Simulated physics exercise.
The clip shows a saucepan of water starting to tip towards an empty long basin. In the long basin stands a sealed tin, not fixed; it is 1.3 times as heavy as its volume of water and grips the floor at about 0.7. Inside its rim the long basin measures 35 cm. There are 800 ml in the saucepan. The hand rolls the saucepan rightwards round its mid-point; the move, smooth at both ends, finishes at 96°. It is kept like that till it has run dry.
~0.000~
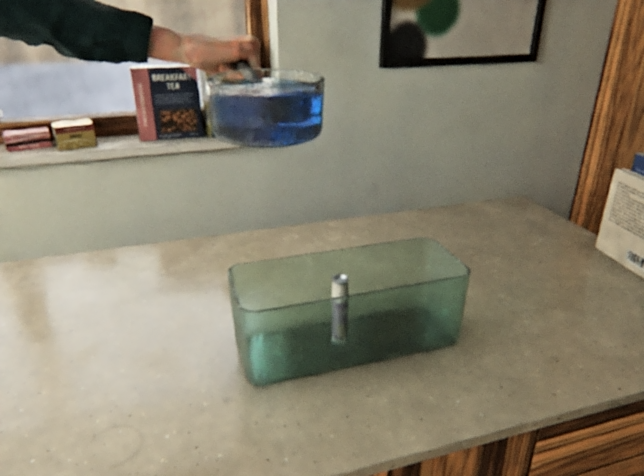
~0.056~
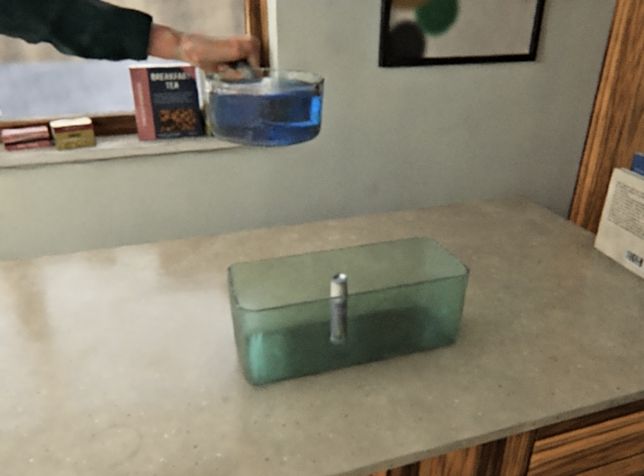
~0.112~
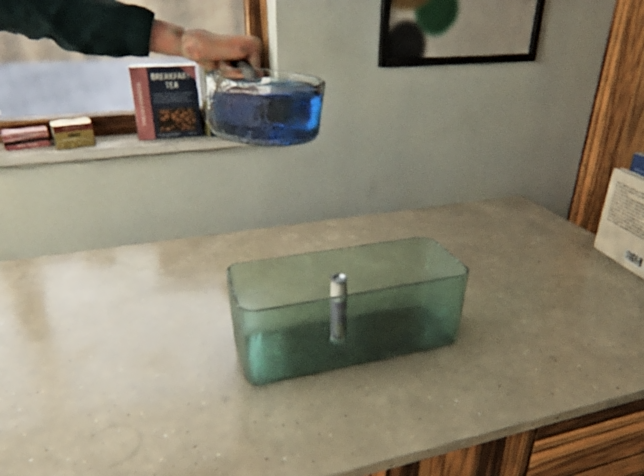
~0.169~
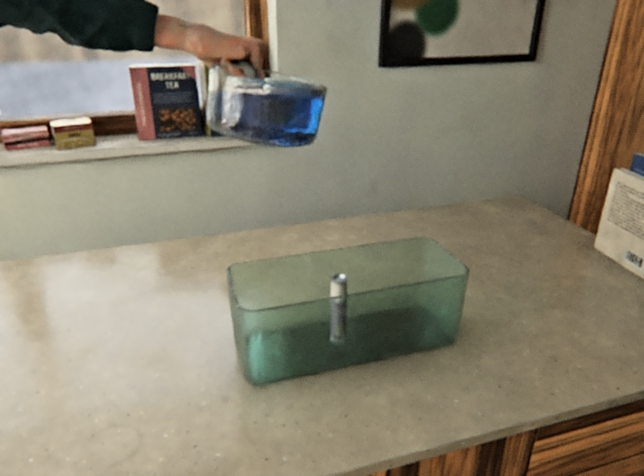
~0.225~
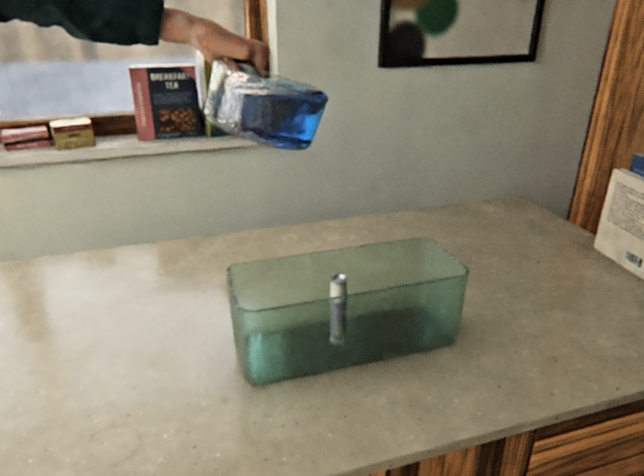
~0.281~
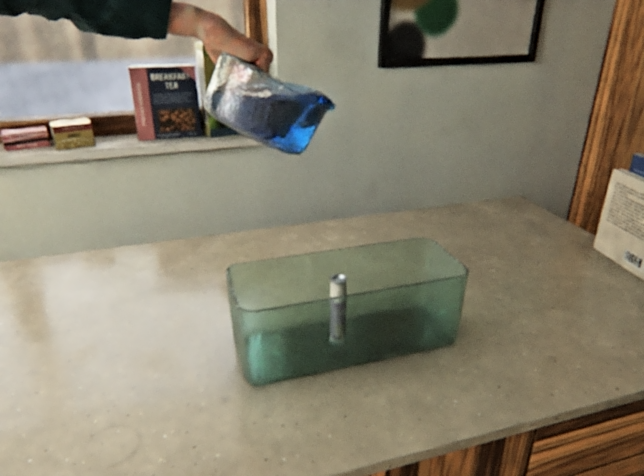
On a kitchen counter, a hand tilting a clear saucepan of blue water rightwards above a long green basin holding a tin.
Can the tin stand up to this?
The tin goes over.
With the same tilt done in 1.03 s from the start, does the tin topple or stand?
Then it stays up.
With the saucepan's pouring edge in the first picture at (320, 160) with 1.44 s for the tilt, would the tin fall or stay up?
Then it remains upright.
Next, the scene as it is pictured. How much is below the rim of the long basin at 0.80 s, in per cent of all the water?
About 76 per cent.
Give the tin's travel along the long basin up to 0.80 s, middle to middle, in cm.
About 0 cm.
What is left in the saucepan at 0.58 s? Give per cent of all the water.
Near 32 in a hundred.
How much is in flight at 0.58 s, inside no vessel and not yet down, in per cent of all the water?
About 56 per cent.
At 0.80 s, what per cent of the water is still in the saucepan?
About 8 per cent.
Then, 0.58 s in, the tilt is 82° and 32 per cent is still to pour; the tin stands where it began.
Then, 0.80 s in, the tilt is 96° and 8 per cent is still to pour; the tin stands where it began.
Then, 1.02 s in, the tilt is 96° and 2 per cent is still to pour; the tin leans 34°.
Then, 1.27 s in, the tilt is 96° and 0 per cent is still to pour; the tin lies on its side.
Finally, the tin lies on its side.
